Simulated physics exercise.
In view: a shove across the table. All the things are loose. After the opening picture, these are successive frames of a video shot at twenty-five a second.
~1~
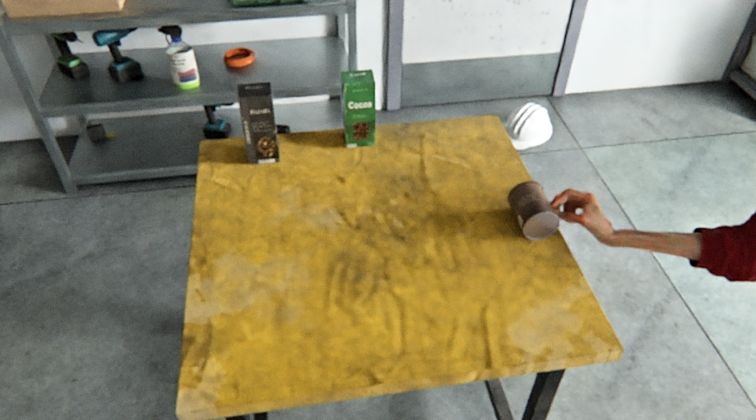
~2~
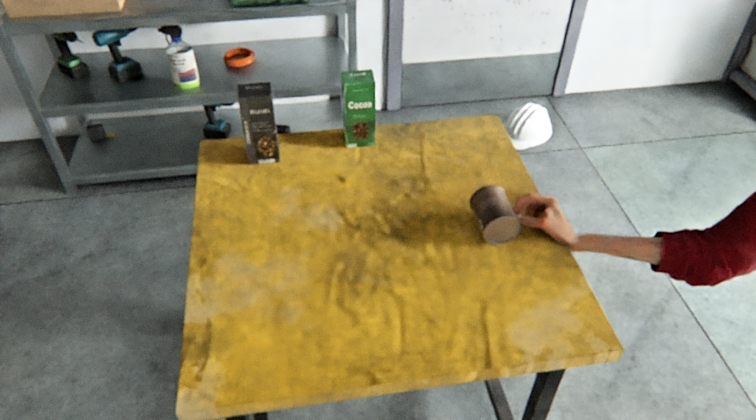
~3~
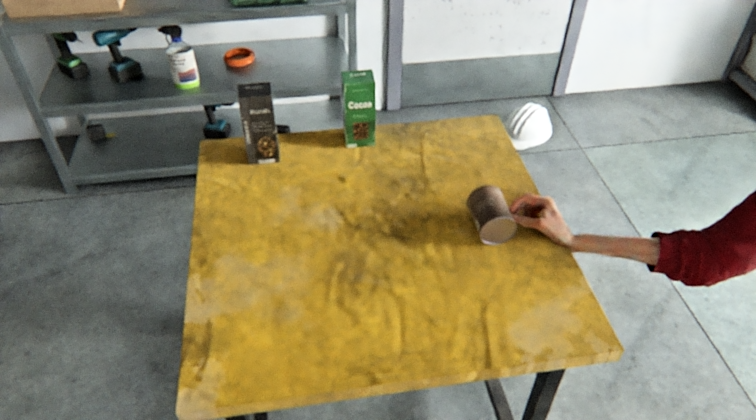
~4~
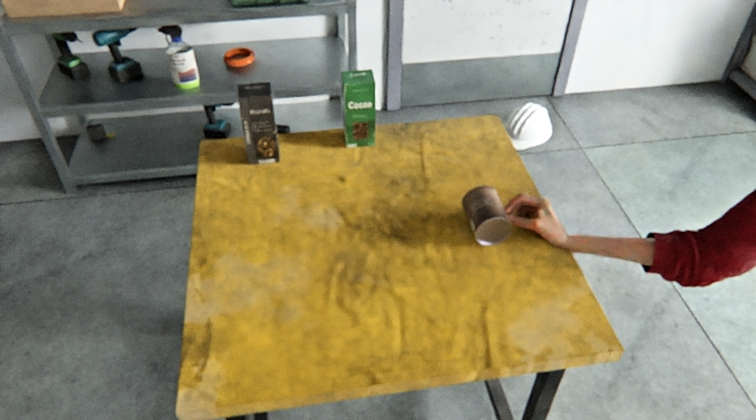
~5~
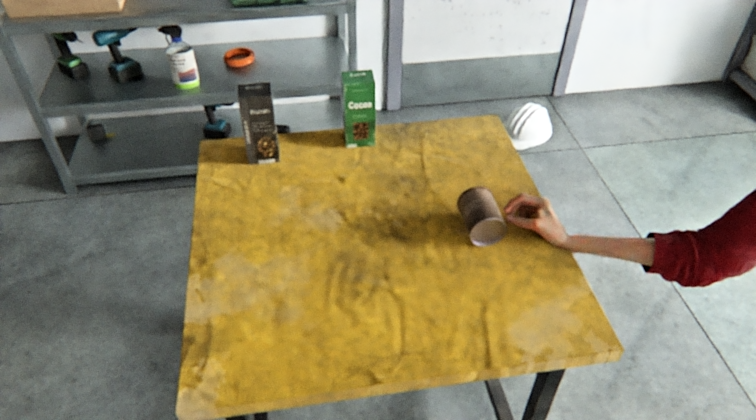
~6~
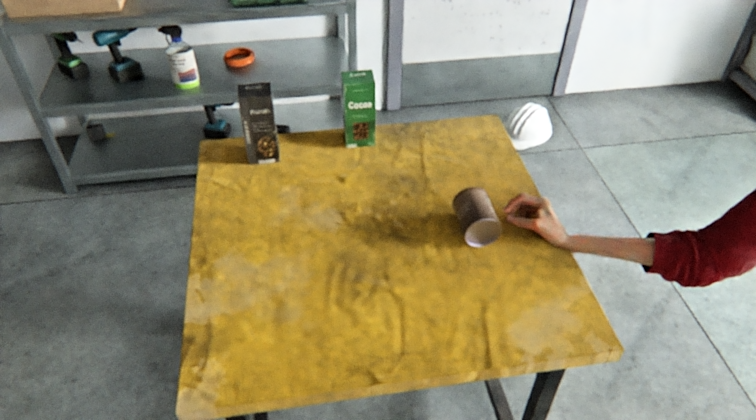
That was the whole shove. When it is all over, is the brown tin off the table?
The brown tin stays on the table.
Then, 0.10 s on from there, brown tin shifted a little near (466, 218).
Then, 0.30 s on from there, brown tin shifted about its own width near (450, 220).
In the end, moved from the start, brown tin. At the end, from the last picture's camera, brown tin near (441, 221).
